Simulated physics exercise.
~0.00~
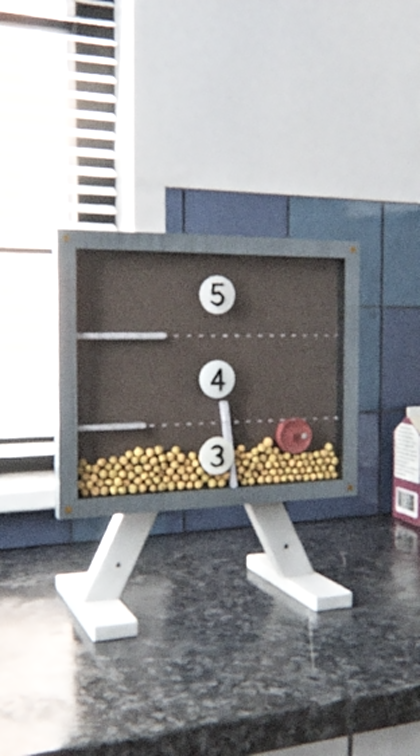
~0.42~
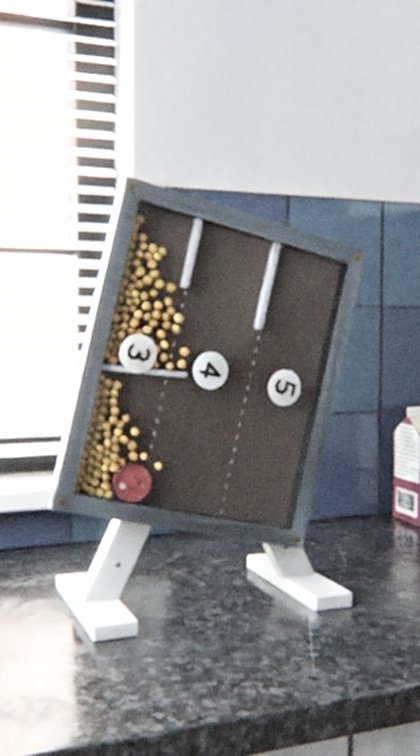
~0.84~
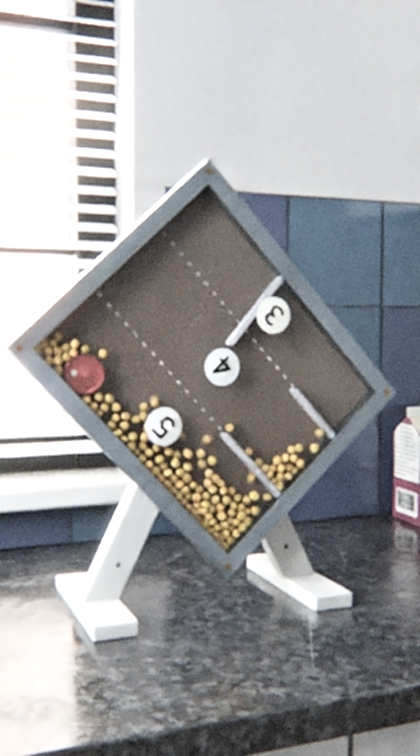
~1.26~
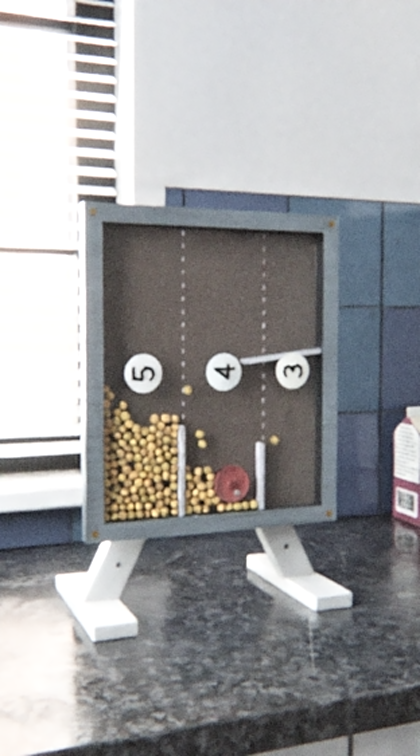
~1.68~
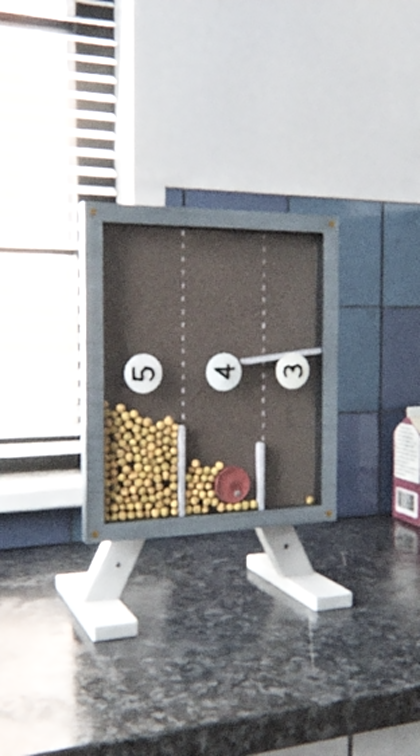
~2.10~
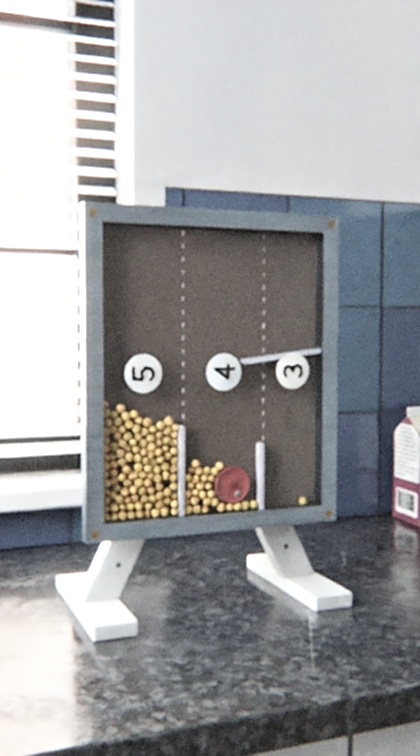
On a dark kitchen counter, a framed, clear-fronted box of small yellowish beads and a red disc turned clockwise on its white stand, spilling them around, and stopped on its side with most beads in strip five, some beside the disc in four.
